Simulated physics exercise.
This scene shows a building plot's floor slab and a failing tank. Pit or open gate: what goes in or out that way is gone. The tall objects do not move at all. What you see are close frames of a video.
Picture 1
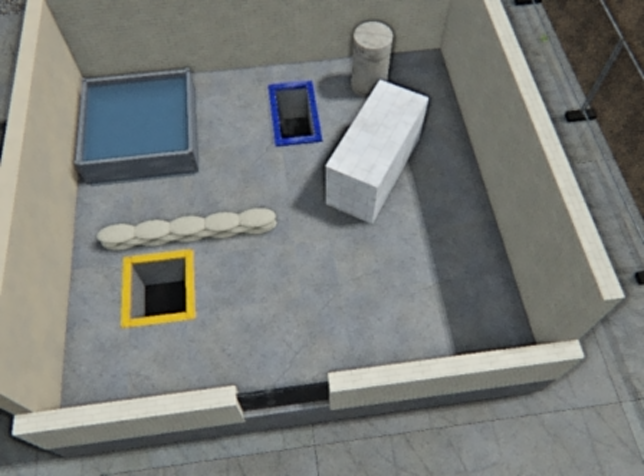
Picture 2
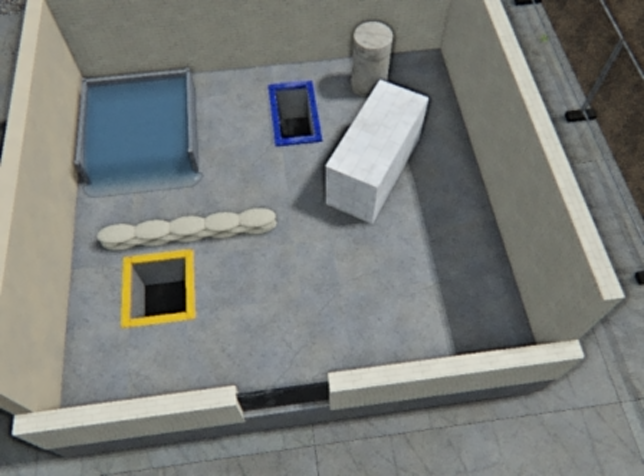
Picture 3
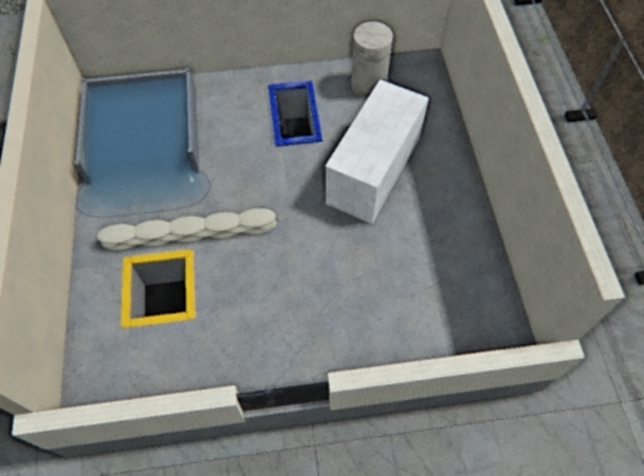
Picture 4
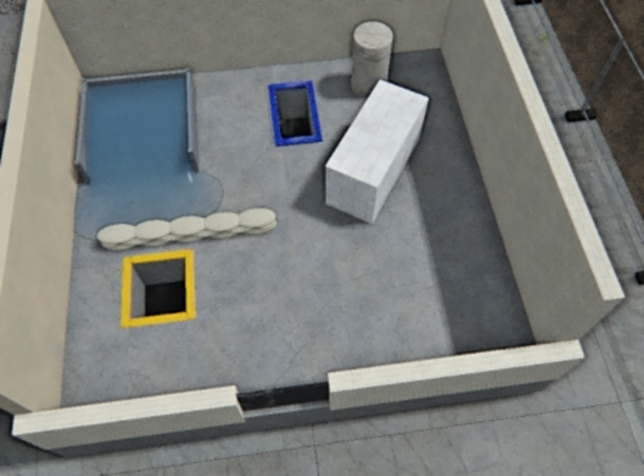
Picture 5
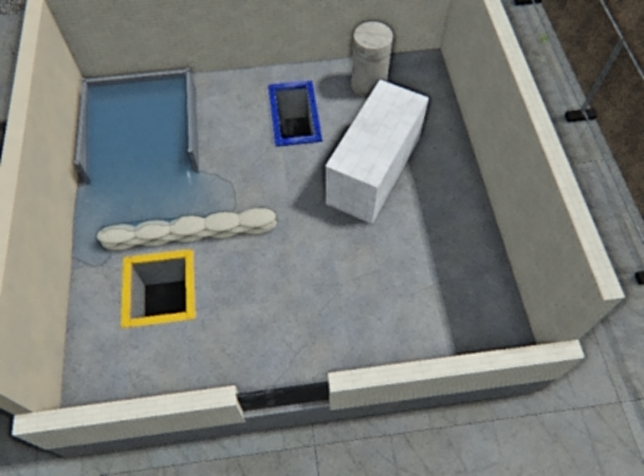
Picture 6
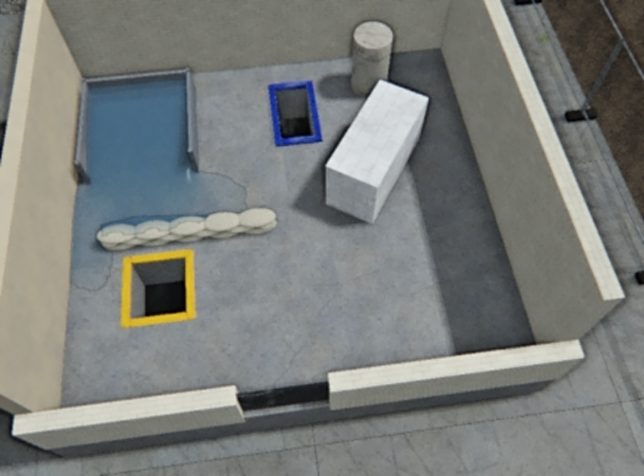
A walled grey concrete floor slab, seen from a fixed view high above, has a water tank in its upper left corner. A blue-edged pit, a pale cylinder and a long white block stand to the right, with a row of pale sandbags and a yellow-edged pit below the tank. The tank's front side opens, and water spreads down to the sandbags and around their left end.
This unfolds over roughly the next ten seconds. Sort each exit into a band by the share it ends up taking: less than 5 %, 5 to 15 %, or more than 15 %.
Bands: Gate: Less than 5 %; yellow pit: 5 to 15 %; blue pit: Less than 5 %.
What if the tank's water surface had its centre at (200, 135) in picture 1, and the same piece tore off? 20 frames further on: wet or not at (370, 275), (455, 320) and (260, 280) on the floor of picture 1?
Taking them as they were asked, they come out soaked, soaked, bone dry.
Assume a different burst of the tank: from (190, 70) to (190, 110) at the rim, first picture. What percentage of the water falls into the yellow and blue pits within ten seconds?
I'd say the yellow pit gets around 0 percent and the blue pit around 30 percent.
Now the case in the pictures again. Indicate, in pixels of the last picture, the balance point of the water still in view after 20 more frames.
I'd say around (188, 206).
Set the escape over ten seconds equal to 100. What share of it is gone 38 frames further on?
I make it 75 per cent.
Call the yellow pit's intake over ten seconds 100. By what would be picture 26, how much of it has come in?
Around 50 in a hundred.
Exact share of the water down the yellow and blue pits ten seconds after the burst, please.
Approximate shares: 6 per cent and 2 per cent.
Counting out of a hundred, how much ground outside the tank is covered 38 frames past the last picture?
Near 70 in a hundred.
A moment on, water covers 15 % of the floor; the gate 0 %, the yellow pit 0 %, the blue pit 0 %.
Next, water covers 25 % of the floor; the gate 0 %, the yellow pit 1 %, the blue pit 0 %.
Then, water covers 40 % of the floor; the gate 0 %, the yellow pit 3 %, the blue pit 1 %.
Later, water covers 70 % of the floor; the gate 0 %, the yellow pit 5 %, the blue pit 2 %.
In the end, water covers 90 % of the floor; the gate 0 %, the yellow pit 7 %, the blue pit 2 %.
